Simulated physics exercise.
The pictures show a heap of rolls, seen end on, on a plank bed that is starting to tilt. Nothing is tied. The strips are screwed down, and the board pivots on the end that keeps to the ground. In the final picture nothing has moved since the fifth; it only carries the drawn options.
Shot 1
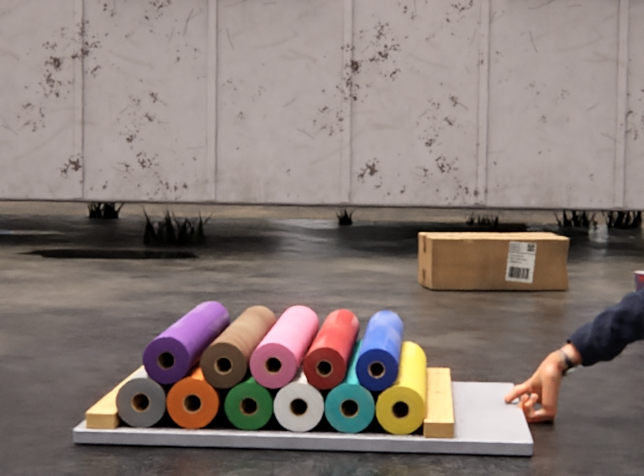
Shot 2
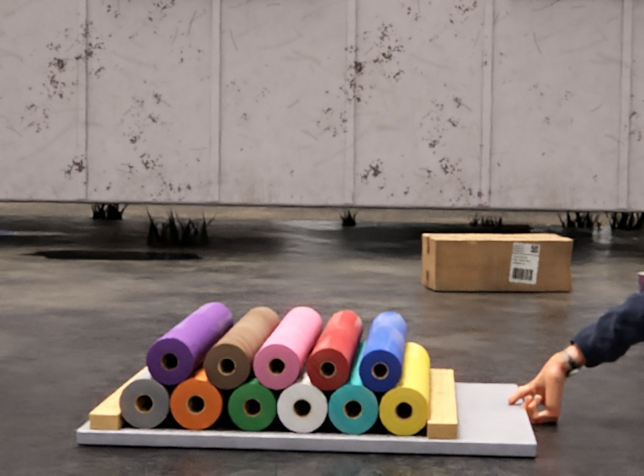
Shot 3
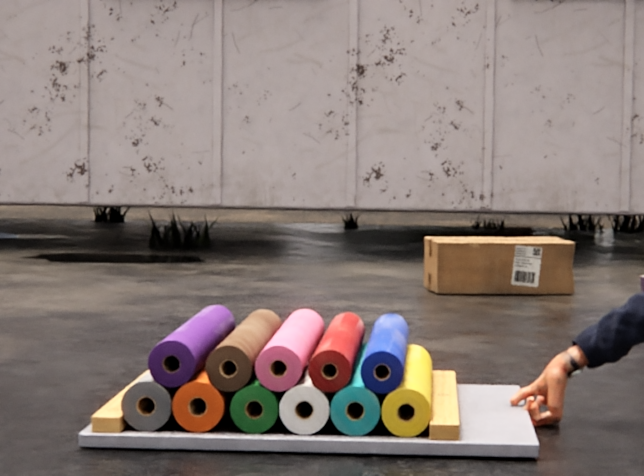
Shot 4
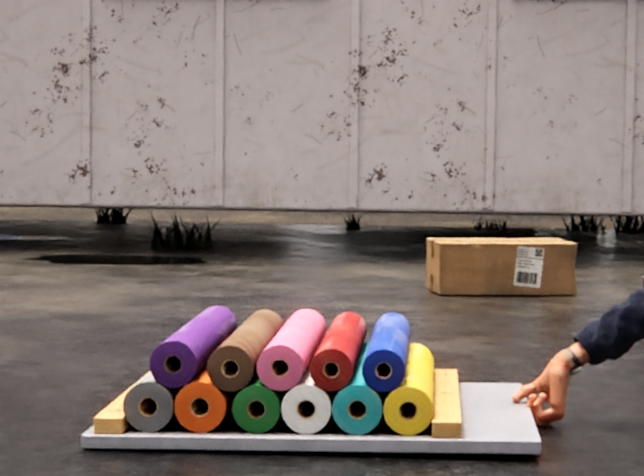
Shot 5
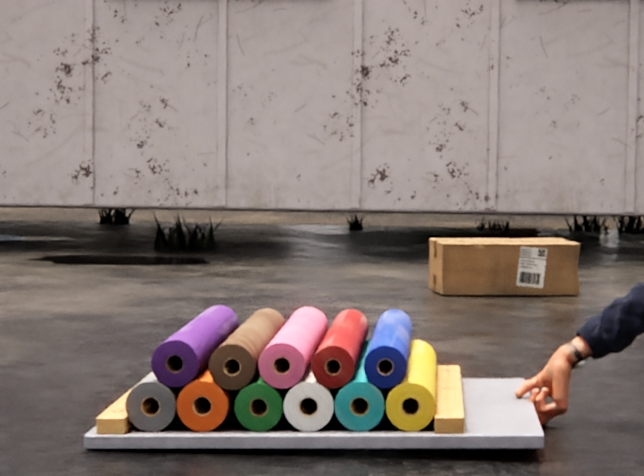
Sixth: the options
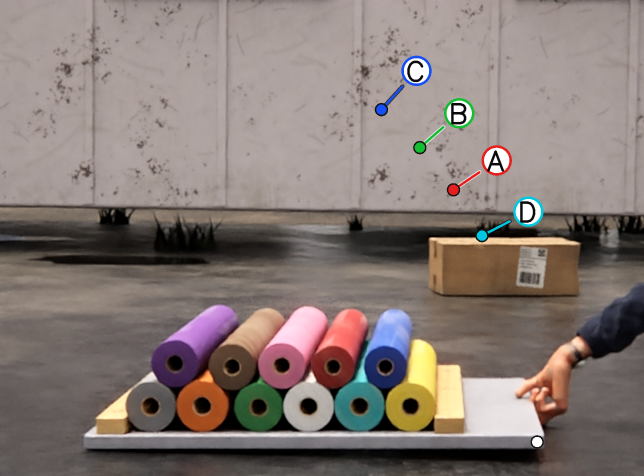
A hand in a dark sleeve touches the right end of a pale board on a dark floor, seen from the front before a stained, panelled wall. Purple, brown, pink, red and blue rolls rest on grey, orange, green, white, turquoise and yellow ones between wooden strips, with a cardboard box behind at right. The view drifts slightly left and up, while hand, board and rolls show no clear movement.
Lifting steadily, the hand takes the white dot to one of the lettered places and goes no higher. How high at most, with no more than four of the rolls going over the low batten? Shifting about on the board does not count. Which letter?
The last mark within the limit is D.
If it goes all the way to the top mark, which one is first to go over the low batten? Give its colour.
The purple one.
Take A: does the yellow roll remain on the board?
Yes, with A.
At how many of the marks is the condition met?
One of the four.
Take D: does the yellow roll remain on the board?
The yellow roll: Yes.
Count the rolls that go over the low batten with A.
At A the number is five.
On the copy, A at (453, 190); B at (420, 147); C at (381, 110); D at (482, 236); the white dot at (537, 442).
On D. First, board at 17°.
Then, board at 28°.
Finally, board at 28°, none over the low batten.
By contrast, A five over the low batten; B five over the low batten; C nine over the low batten.
